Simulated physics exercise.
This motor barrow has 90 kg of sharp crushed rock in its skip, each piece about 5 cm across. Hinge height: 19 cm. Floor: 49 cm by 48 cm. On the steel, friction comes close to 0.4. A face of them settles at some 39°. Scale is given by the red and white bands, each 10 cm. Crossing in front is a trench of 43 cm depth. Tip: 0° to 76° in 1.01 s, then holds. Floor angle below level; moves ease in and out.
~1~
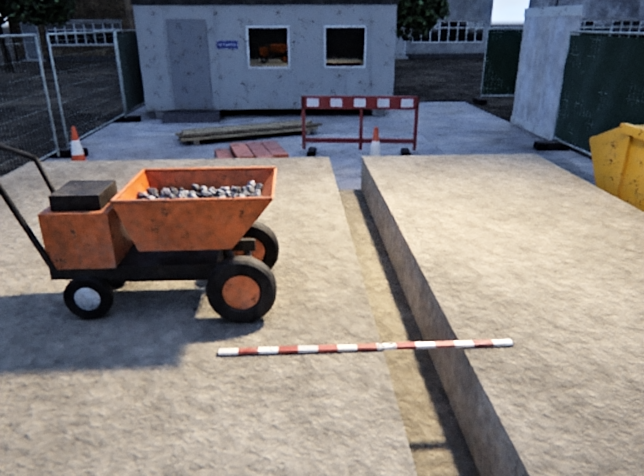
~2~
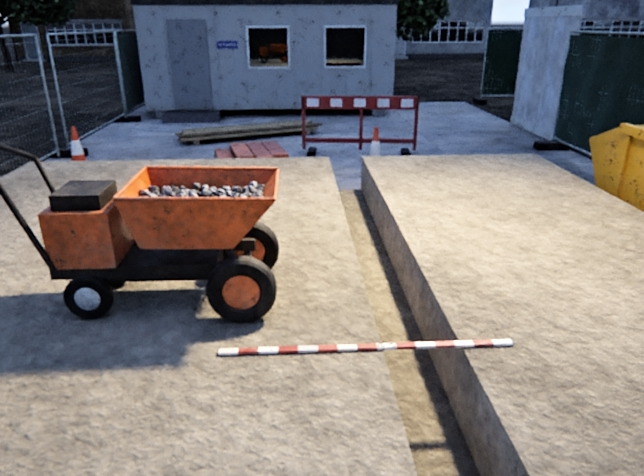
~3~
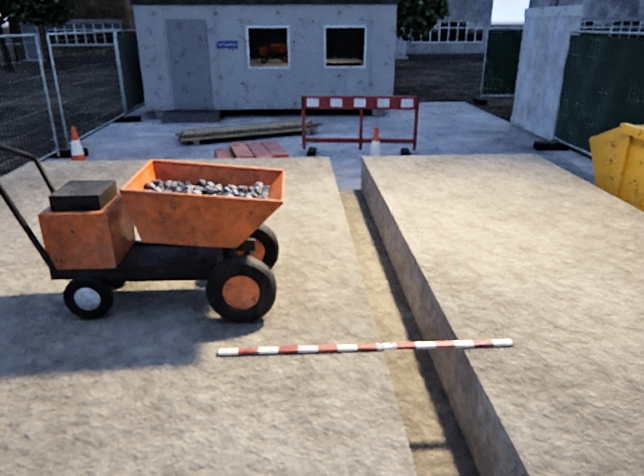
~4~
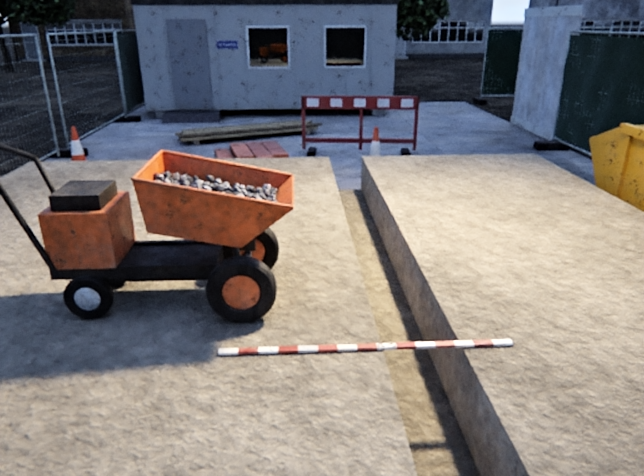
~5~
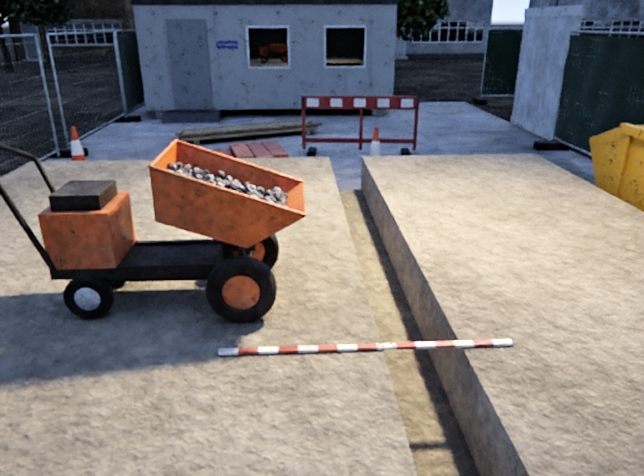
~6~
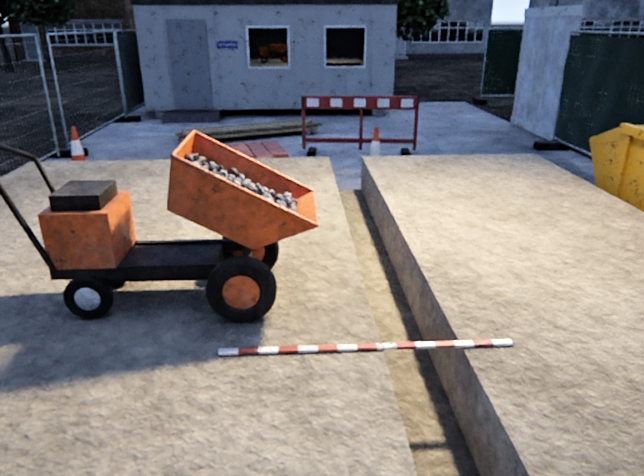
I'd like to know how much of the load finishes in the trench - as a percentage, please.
Somewhere near 63 per cent of it finishes in the trench.
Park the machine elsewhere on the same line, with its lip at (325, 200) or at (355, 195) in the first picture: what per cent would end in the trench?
Result: Close to 95 then close to 65 per cent.
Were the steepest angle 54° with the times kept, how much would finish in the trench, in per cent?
The trench would hold about 5% of it.
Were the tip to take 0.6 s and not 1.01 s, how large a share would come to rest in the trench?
Roughly 75 per cent would.
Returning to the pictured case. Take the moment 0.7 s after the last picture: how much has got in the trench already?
Close to 10 per cent has got there by then.
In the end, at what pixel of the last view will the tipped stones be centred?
Somewhere near pixel (393, 344).
Then, 0.3 s after the last picture the floor is at 64°, 100 % in the skip; the foremost stones are at (331, 258).
Then, 0.7 s after the last picture the floor is at 76°, 75 % in the skip, 14 % short of the trench, 11 % in the trench; the foremost stones are at (401, 328).
Then, 1.0 s after the last picture the floor is at 76°, 33 % in the skip, 21 % short of the trench, 46 % in the trench; the foremost stones are at (428, 349).
Then, 3.0 s after the last picture the floor is at 76°, 14 % in the skip, 22 % short of the trench, 63 % in the trench; the foremost stones are at (430, 355).
